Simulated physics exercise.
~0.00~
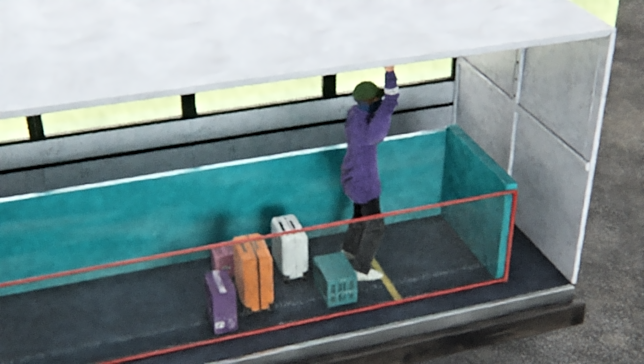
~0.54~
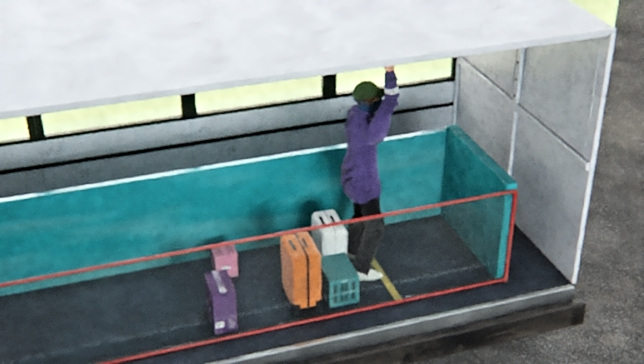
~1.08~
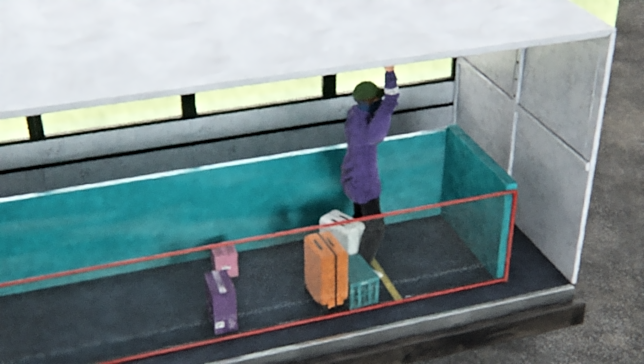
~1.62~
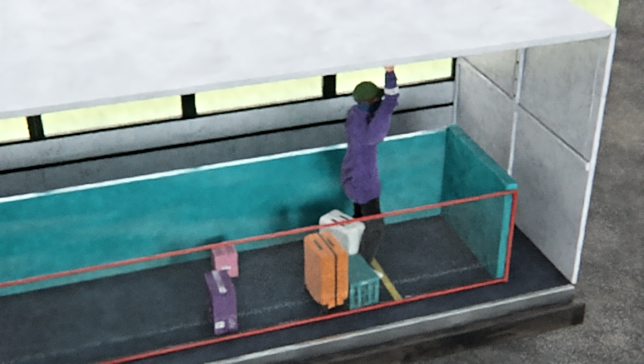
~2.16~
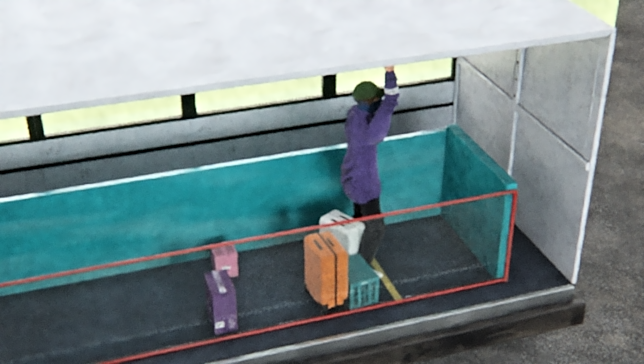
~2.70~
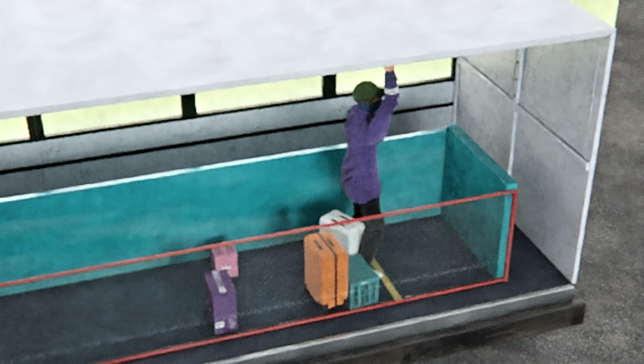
The orange and white cases slide right, nudging the teal crate, then all stop.
